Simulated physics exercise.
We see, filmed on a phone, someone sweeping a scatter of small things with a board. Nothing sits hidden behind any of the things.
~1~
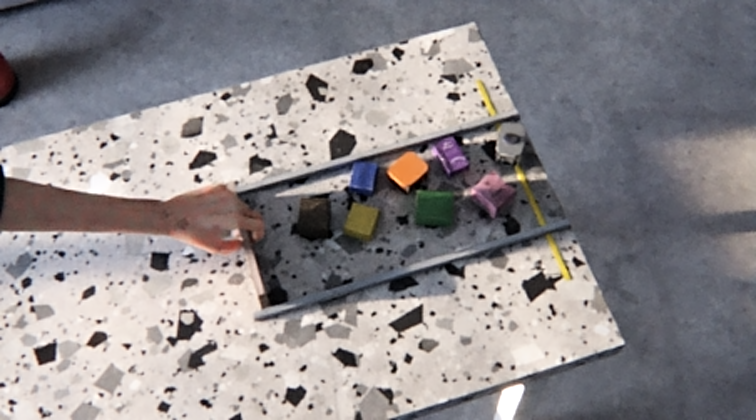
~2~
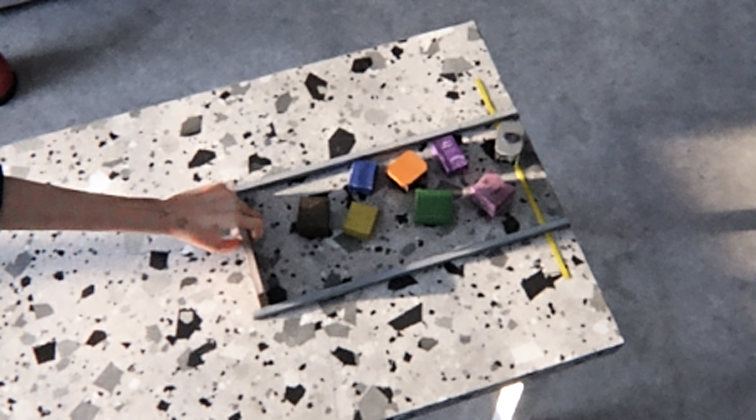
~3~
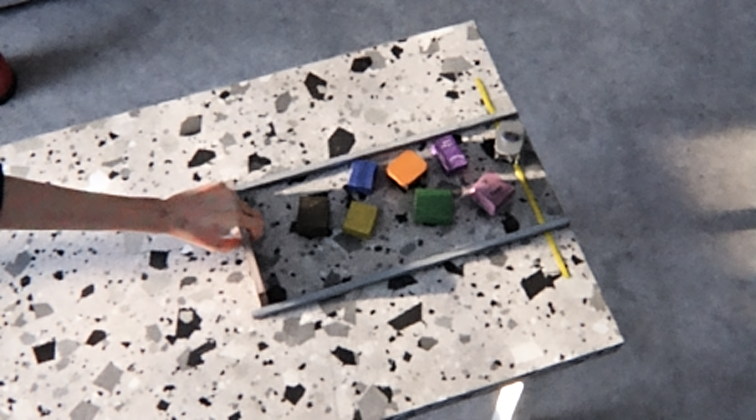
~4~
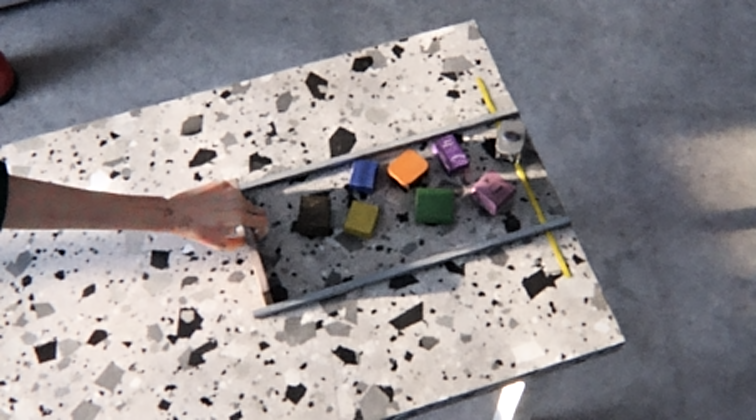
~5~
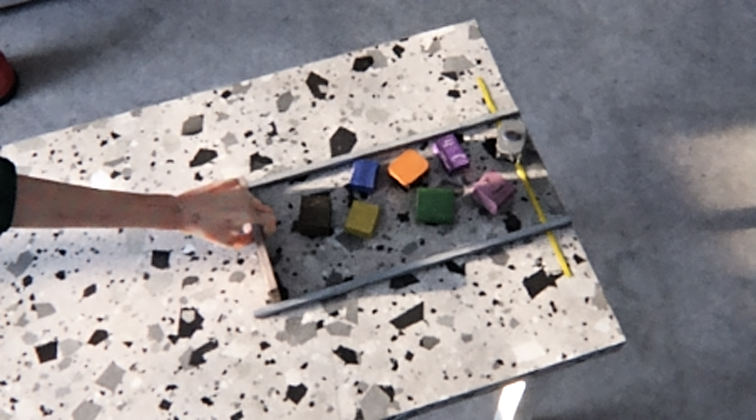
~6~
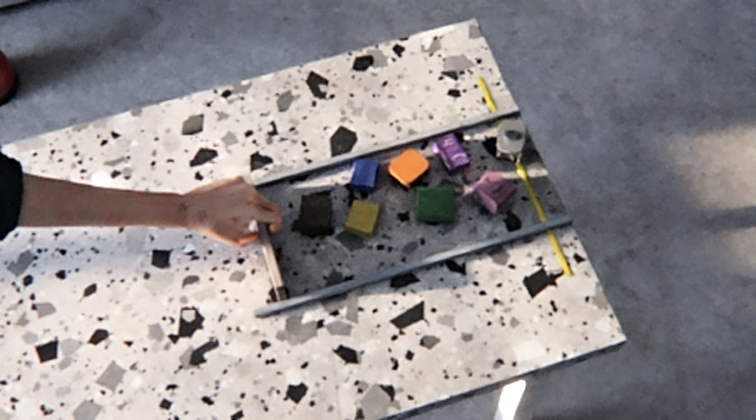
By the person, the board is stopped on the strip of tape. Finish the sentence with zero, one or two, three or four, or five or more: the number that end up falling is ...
The number that end up falling is five or more.
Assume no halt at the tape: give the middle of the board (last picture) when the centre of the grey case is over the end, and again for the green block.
First one: Around (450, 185). Other one: Around (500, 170).
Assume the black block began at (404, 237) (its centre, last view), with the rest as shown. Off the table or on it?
Well, this time it stays in place.
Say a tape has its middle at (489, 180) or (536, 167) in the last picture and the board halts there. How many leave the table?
So that's 3 for the first and 8 for the second.
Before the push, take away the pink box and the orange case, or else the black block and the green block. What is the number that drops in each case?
First 3, then 3.
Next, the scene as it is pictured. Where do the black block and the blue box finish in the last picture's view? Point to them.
The first near (530, 149), the second near (515, 125).
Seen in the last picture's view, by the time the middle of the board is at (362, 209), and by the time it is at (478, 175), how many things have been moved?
Up to then 3, and up to the other point 8.
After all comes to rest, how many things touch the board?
It touches 3.
Early on, none off yet; grey case at rest near (511, 141); pink box at rest near (494, 192); purple box at rest near (452, 155).
A while later, none off yet; grey case at rest near (511, 141); pink box travelled a little near (506, 190); purple box travelled about its own width near (474, 145).
Further along, one off so far; grey case in the air near (548, 239); pink box leaning well over near (573, 181); purple box leaning a little near (535, 125).
Finally, the number that fall off is five or more; lost, orange case, green block, purple box, pink box and grey case.
